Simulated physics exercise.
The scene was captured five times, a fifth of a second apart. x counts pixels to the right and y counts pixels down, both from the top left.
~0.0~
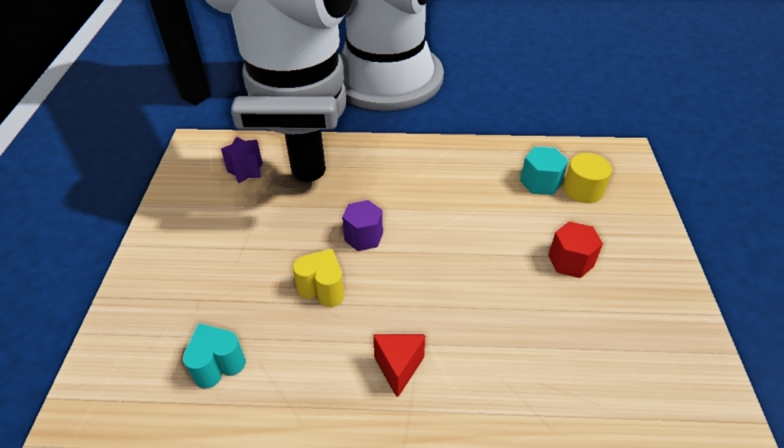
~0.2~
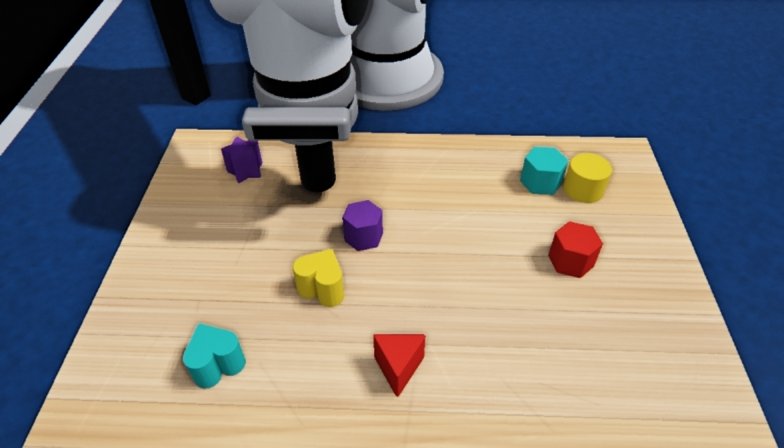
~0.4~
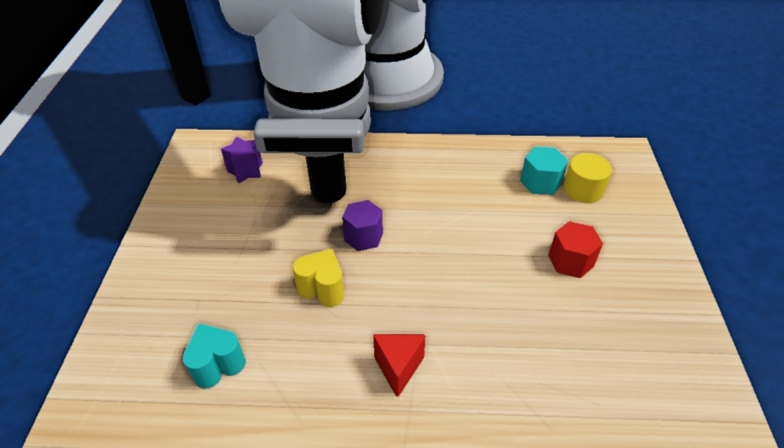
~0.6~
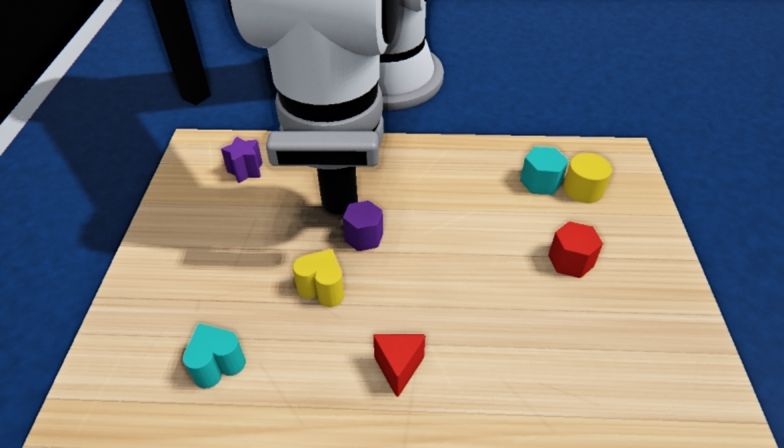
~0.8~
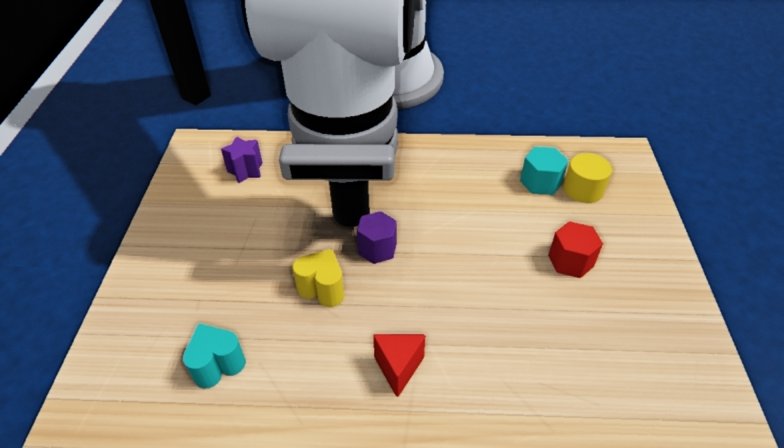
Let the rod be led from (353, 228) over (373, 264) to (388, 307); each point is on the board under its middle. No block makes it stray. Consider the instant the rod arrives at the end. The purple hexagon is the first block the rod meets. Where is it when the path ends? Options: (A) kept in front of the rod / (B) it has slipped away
B.
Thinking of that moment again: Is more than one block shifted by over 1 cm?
I believe not.
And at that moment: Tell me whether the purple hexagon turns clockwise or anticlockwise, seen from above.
Overhead view: Anti-clockwise.
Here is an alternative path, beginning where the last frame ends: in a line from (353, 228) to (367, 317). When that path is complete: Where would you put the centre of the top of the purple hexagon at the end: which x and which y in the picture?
Roughly at (399, 246).
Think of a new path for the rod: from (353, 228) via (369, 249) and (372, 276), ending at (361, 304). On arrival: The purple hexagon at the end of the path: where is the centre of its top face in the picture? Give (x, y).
My prediction: (411, 253).
What follows on the original path. One third of the way, rod at (367, 239); purple hexagon at (400, 242), turned 35° anticlockwise.
Two thirds of the way, rod at (378, 266); purple hexagon at (418, 254), turned 75° anticlockwise.
At the end, rod at (388, 295); yellow heart block still; purple hexagon at (420, 256), turned 85° anticlockwise.
